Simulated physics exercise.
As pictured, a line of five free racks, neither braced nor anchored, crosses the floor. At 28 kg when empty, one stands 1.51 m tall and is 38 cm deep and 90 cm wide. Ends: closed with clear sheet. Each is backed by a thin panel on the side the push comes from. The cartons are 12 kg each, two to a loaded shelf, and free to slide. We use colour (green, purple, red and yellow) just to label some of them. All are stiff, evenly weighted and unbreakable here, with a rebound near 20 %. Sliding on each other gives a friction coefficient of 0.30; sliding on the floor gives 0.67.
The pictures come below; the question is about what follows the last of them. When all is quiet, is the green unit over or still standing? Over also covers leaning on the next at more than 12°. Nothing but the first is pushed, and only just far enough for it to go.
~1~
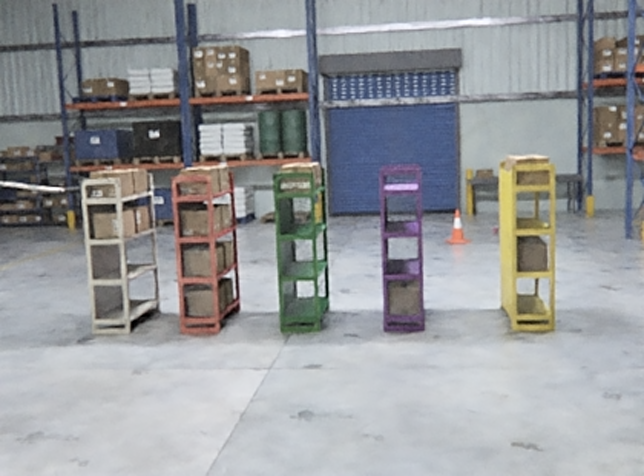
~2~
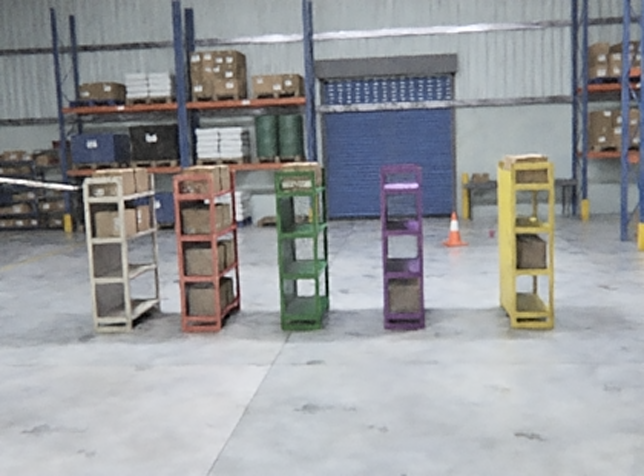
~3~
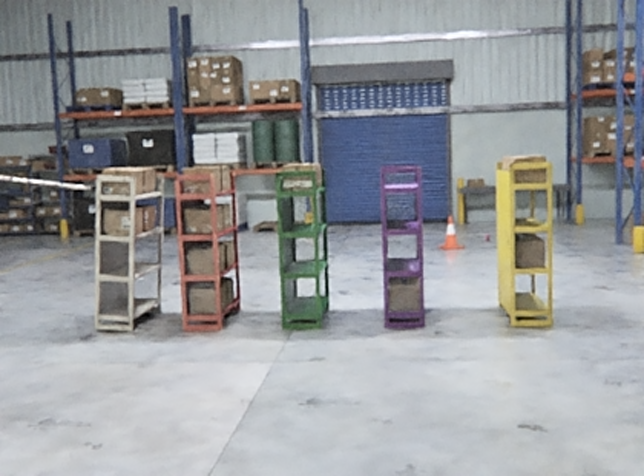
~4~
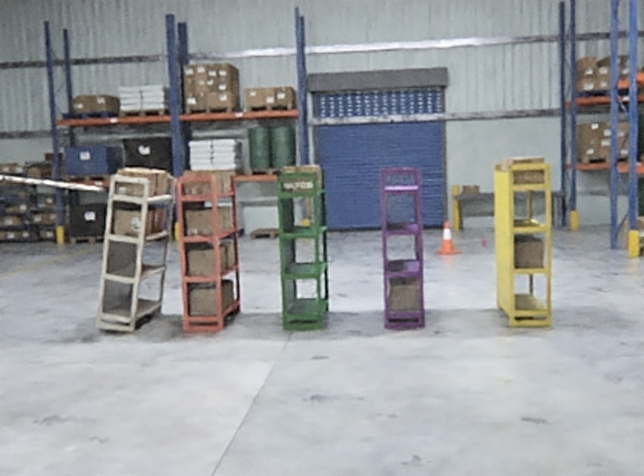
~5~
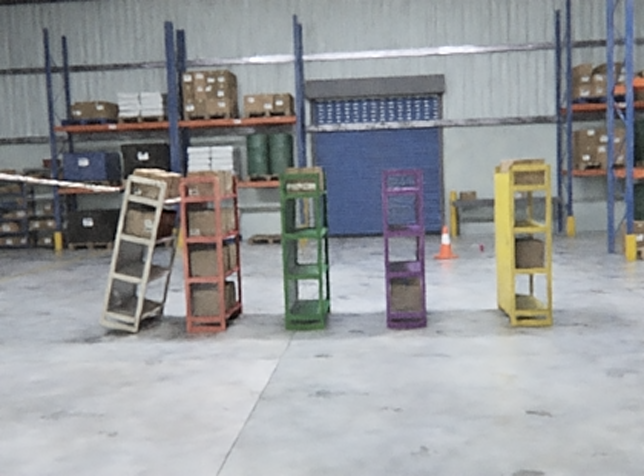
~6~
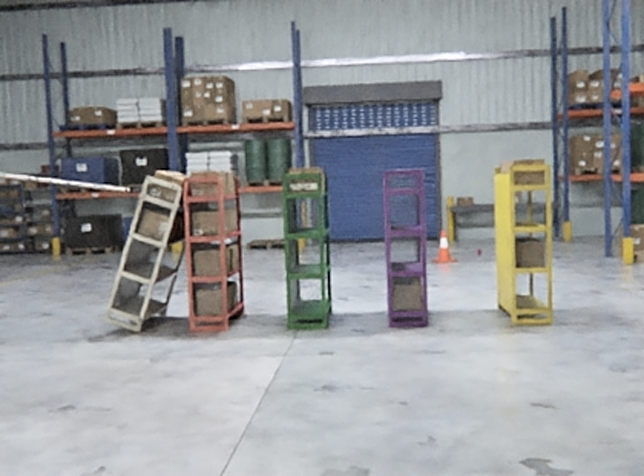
Still upright.
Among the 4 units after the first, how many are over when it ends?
0.
Then, 0.06 s past the last view, 0 cartons spilt or dropped; none of the 4 other units over; green unit unmoved.
In the end, 0 cartons spilt or dropped; none of the 4 other units over; green unit unmoved; red unit unmoved; purple unit unmoved. Four left standing. From the last view, middles, green unit near (309, 248), red unit near (218, 250).
